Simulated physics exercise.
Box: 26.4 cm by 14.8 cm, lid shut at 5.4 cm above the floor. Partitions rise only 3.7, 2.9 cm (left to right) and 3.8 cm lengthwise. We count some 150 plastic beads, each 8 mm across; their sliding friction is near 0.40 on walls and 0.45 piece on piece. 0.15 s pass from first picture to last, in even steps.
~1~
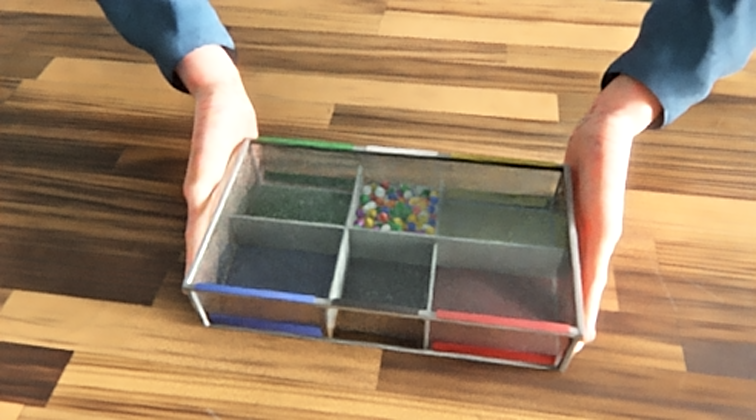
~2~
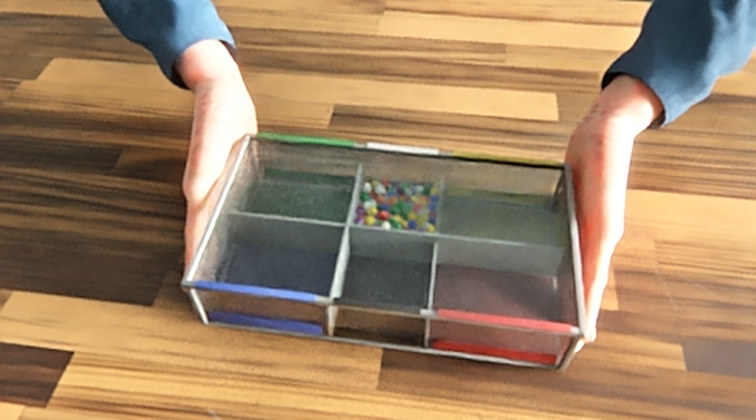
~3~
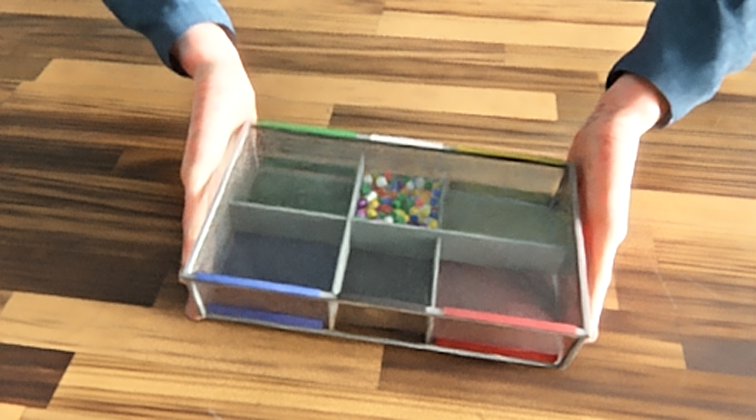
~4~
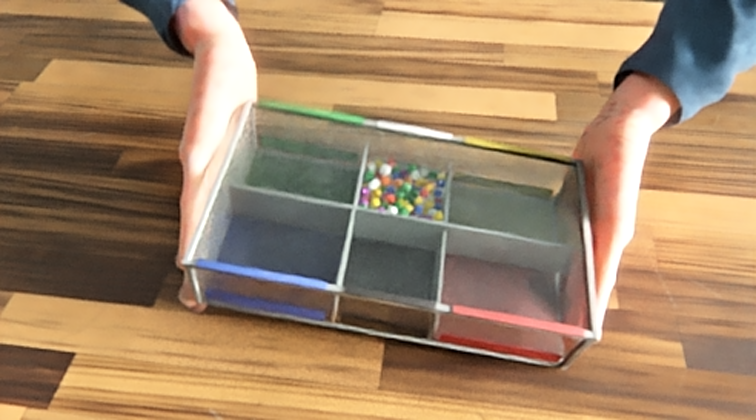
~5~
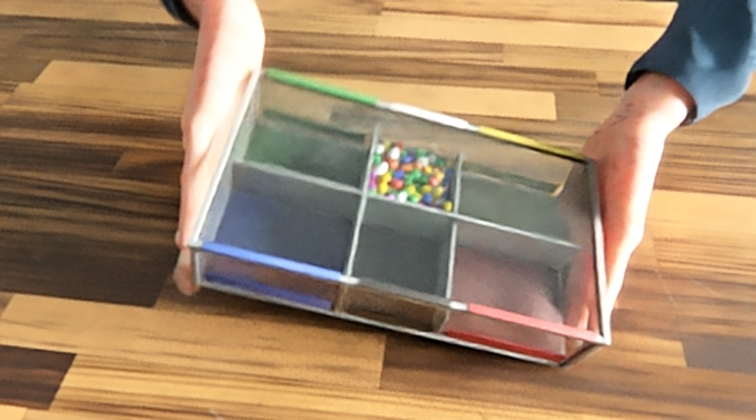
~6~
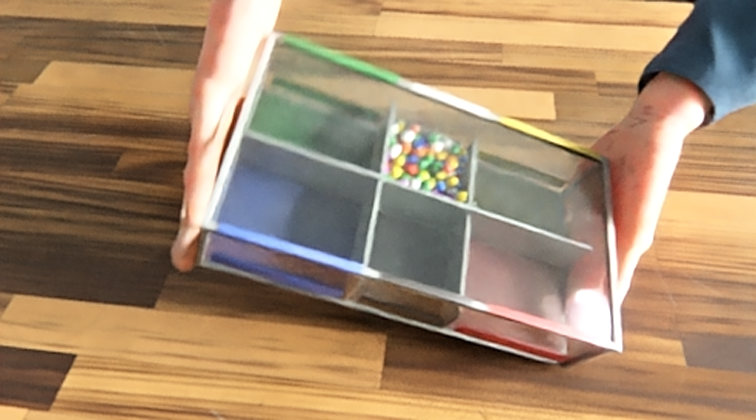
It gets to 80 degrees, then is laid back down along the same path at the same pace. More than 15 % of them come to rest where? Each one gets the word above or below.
Results: Red compartment above; blue compartment below; green compartment below; yellow compartment above; white compartment above; black compartment below.
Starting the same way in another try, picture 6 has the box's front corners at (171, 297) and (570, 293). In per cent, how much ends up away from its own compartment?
Some 20 %.
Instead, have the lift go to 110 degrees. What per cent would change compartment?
Result: Some 95 %.
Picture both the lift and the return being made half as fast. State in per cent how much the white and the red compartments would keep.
Outcome, in per cent - white: 35; red: 25.
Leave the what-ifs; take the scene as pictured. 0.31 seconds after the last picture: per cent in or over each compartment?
You'd find red at 5, blue at 0, green at 0, yellow at 25, white at 70 and black at 0 per cent.
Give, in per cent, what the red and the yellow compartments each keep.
The red compartment ends with 25 per cent, the yellow one with 45 per cent.
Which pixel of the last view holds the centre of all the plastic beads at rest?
My guess is close to (519, 255).
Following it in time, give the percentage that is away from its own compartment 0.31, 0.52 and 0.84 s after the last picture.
Taking the three times in turn, it reads 30, 70 and 70.
Then, 0.31 s after the last picture, tilt 78 degrees; red 5 %, yellow 25 %, white 70 %.
Then, 0.52 s after the last picture, tilt 30 degrees; red 25 %, yellow 45 %, white 30 %.
Then, 0.84 s after the last picture, tilt 0 degrees; red 25 %, yellow 45 %, white 30 %.
In the end, red 25 %, blue 0 %, green 0 %, yellow 45 %, white 30 %, black 0 %.
